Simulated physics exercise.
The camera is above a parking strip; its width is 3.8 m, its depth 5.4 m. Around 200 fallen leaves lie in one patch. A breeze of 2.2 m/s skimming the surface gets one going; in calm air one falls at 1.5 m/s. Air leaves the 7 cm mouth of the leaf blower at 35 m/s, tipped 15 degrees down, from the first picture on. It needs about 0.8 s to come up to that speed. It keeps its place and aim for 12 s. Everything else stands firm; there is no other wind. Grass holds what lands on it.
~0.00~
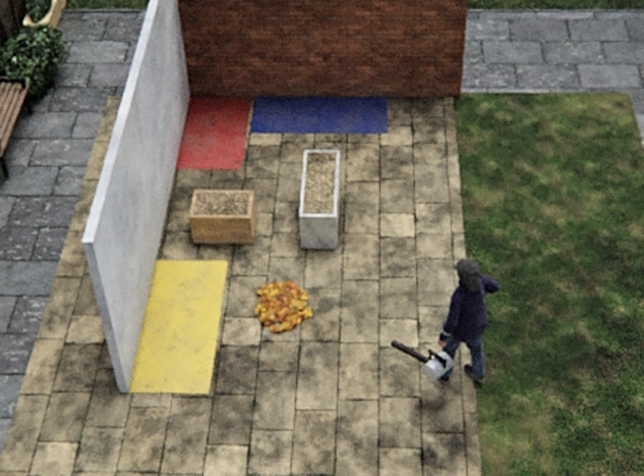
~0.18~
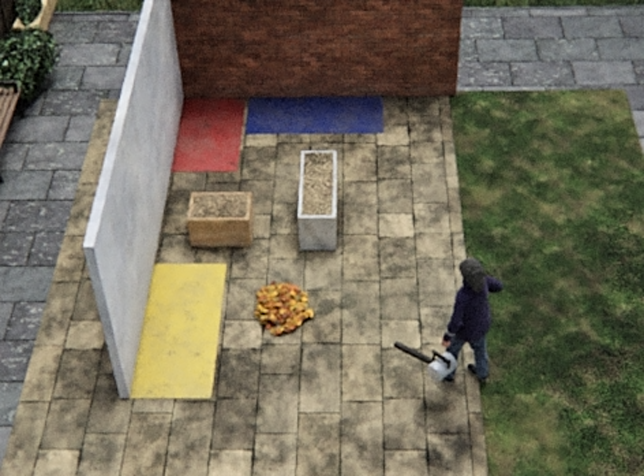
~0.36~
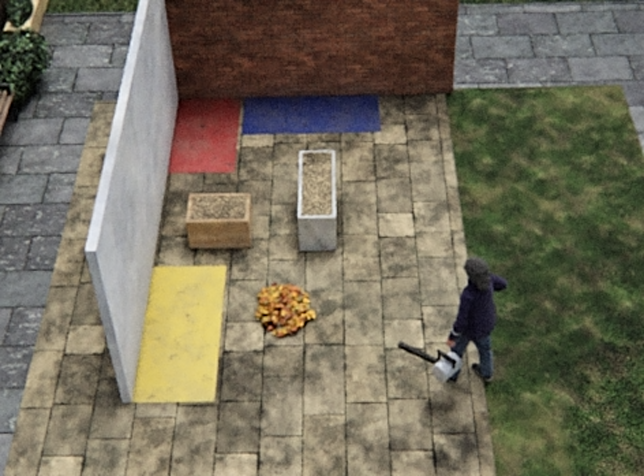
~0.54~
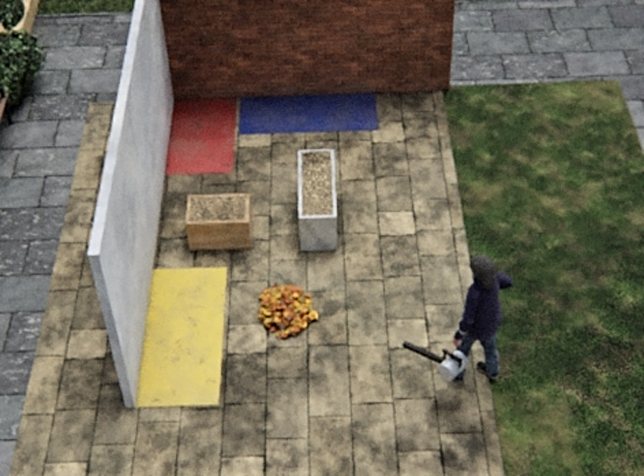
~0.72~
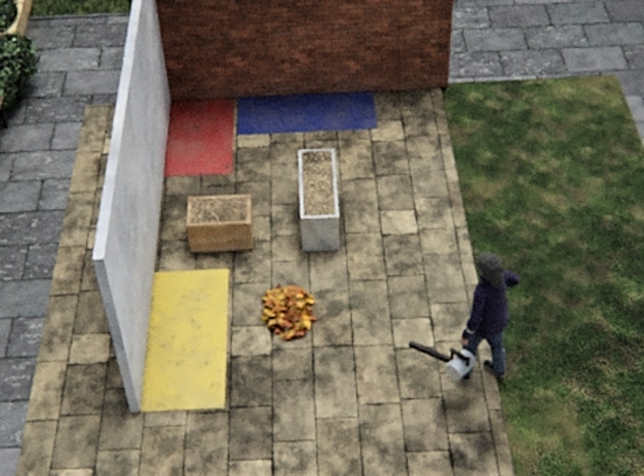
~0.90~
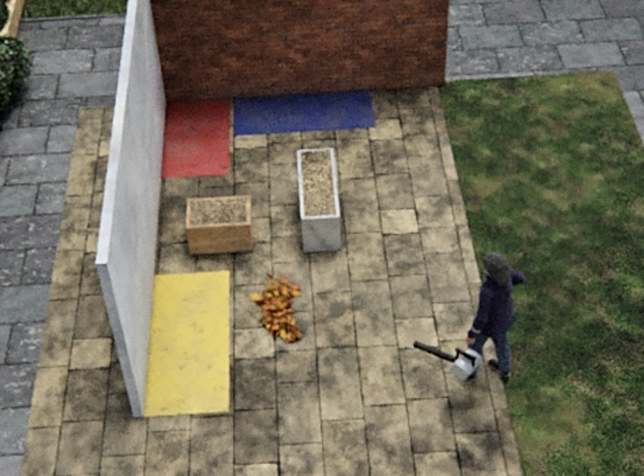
The video shows a person in dark clothing standing at the right of a paved area, pointing a leaf blower at a pile of orange leaves; the pile stays still at first, then begins to shift and spread out.
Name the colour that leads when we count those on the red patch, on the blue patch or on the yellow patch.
The yellow one.
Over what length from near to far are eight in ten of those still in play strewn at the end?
Roughly 2.0 m.
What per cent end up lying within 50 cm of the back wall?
Near 0 %.
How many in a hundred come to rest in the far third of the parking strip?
Some 10 per cent.
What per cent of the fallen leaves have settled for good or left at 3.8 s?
Some 30 per cent.
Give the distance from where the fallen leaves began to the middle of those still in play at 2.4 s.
About 1.6 m.
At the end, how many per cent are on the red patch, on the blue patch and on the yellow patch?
About 4 % red, 0 % blue, 40 % yellow.
After 2.4 s the count stands so, 0 % are on the red patch, 44 % on the yellow patch and 0 % on the blue patch; the middle of those still in play is near (169, 271).
After 3.8 s the count stands so, 1 % are on the red patch, 44 % on the yellow patch and 0 % on the blue patch; the middle of those still in play is near (163, 272).
After 6.6 s the count stands so, 2 % are on the red patch, 45 % on the yellow patch and 0 % on the blue patch; the middle of those still in play is near (163, 272).
After 12.0 s, at the end, 4 % are on the red patch, 45 % on the yellow patch and 0 % on the blue patch; the middle of those still in play is near (160, 271).
